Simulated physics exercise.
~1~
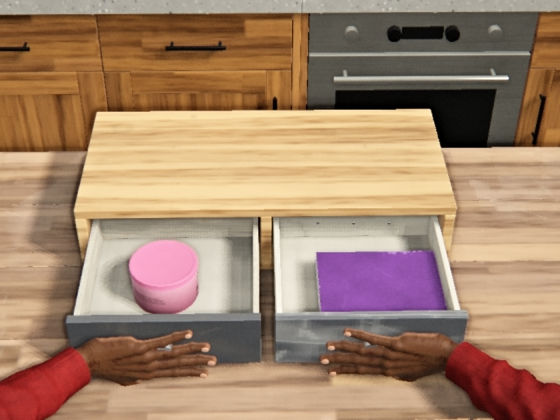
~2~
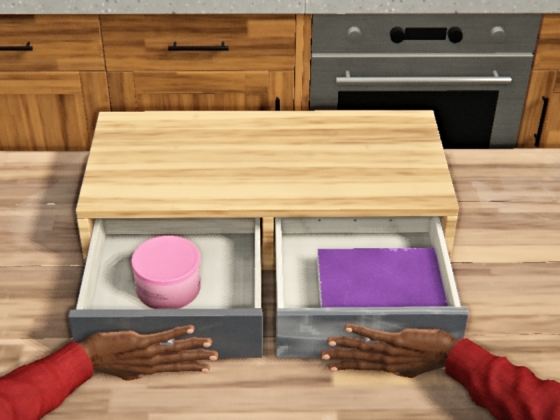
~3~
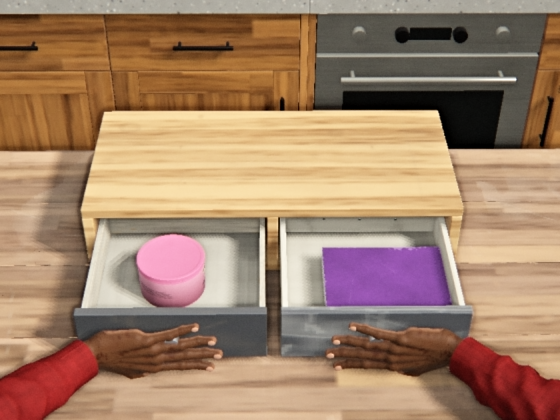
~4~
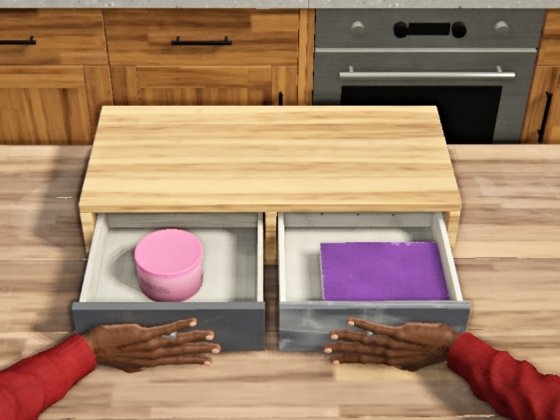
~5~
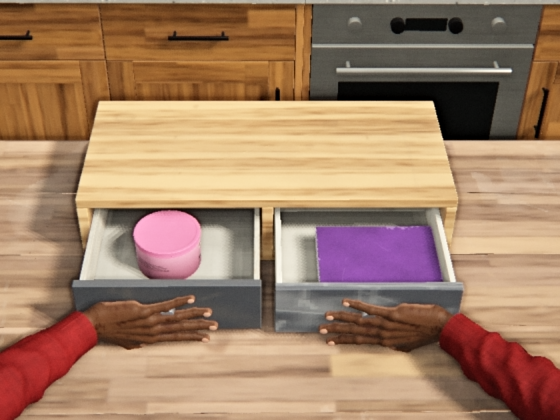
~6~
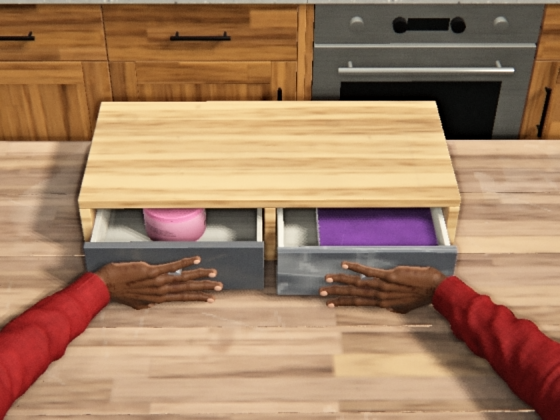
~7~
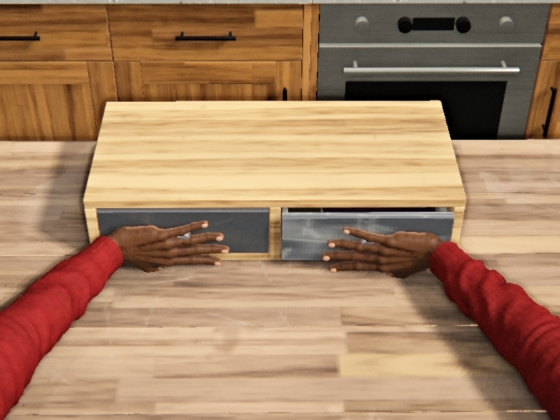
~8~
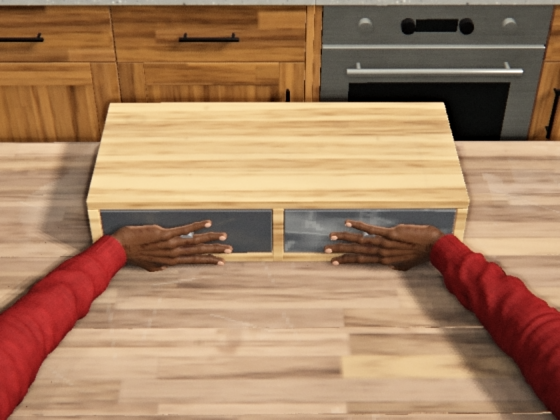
Two hands push both drawers, holding a pink tub and purple book, fully shut.
